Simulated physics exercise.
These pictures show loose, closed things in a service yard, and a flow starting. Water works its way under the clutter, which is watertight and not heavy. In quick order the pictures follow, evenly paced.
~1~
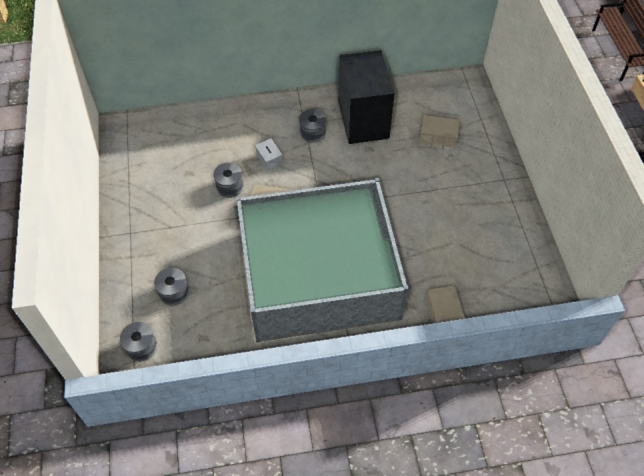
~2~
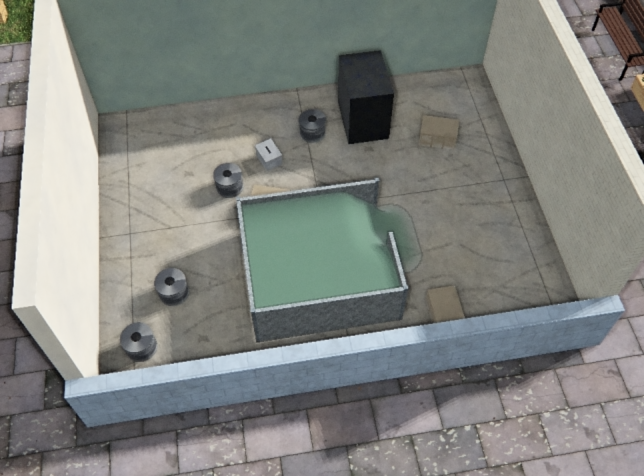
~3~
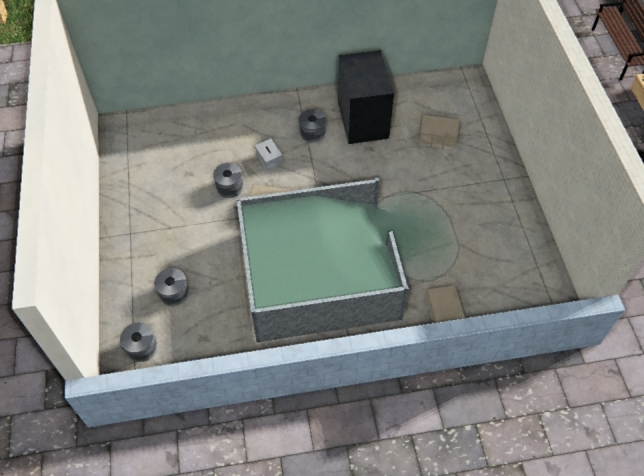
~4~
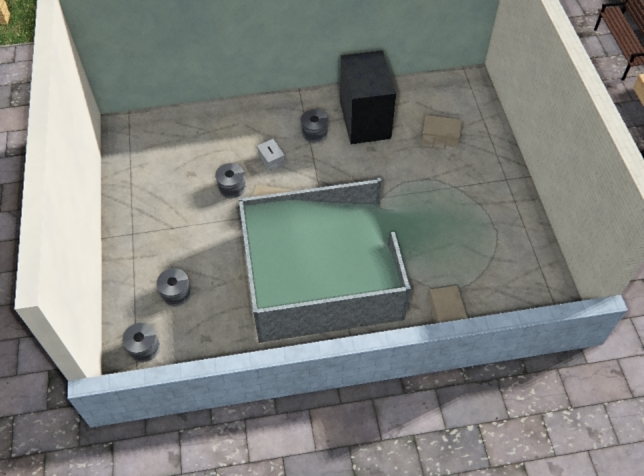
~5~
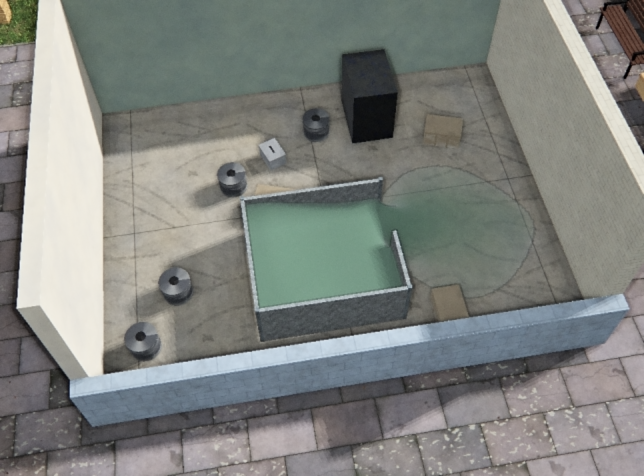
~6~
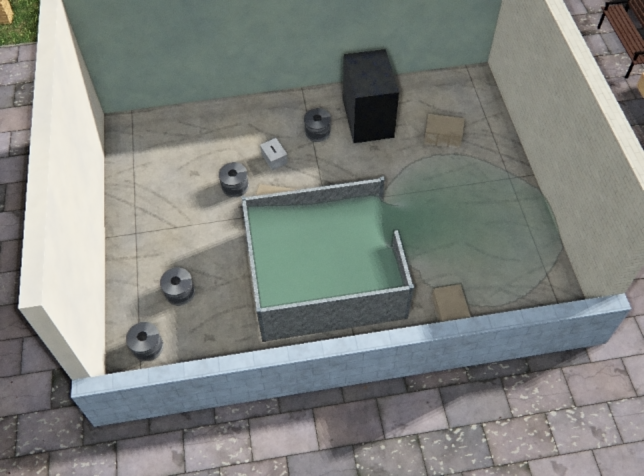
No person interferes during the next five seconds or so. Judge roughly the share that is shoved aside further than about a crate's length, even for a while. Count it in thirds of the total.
Lower than a third.
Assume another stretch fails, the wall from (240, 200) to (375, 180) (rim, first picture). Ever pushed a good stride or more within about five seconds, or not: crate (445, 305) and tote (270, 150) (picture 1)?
The first: Stayed short; the second: Cleared that distance.
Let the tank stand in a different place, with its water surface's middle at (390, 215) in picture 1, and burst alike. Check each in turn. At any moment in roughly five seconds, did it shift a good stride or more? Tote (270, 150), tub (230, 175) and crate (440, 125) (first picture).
Result per object - stayed close, stayed close, went far.
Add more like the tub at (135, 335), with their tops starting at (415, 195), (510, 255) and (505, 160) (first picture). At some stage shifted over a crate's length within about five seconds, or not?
Each in turn: Pushed clear, pushed clear, pushed clear.
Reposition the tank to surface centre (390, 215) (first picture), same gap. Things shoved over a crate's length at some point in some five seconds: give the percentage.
My answer would be about 40 in a hundred.
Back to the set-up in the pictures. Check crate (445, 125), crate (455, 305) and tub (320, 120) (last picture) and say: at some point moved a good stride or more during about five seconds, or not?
Went a long way, then went a long way, then never got far.
A moment on, 0 of 8 are well off their spots; 0 afloat.
Next, 1 of 8 are well off their spots; 1 afloat.
Later, 2 of 8 are well off their spots; 2 afloat.
In the end, 1 of 8 are well off their spots, and 2 have been at some point; 2 afloat.
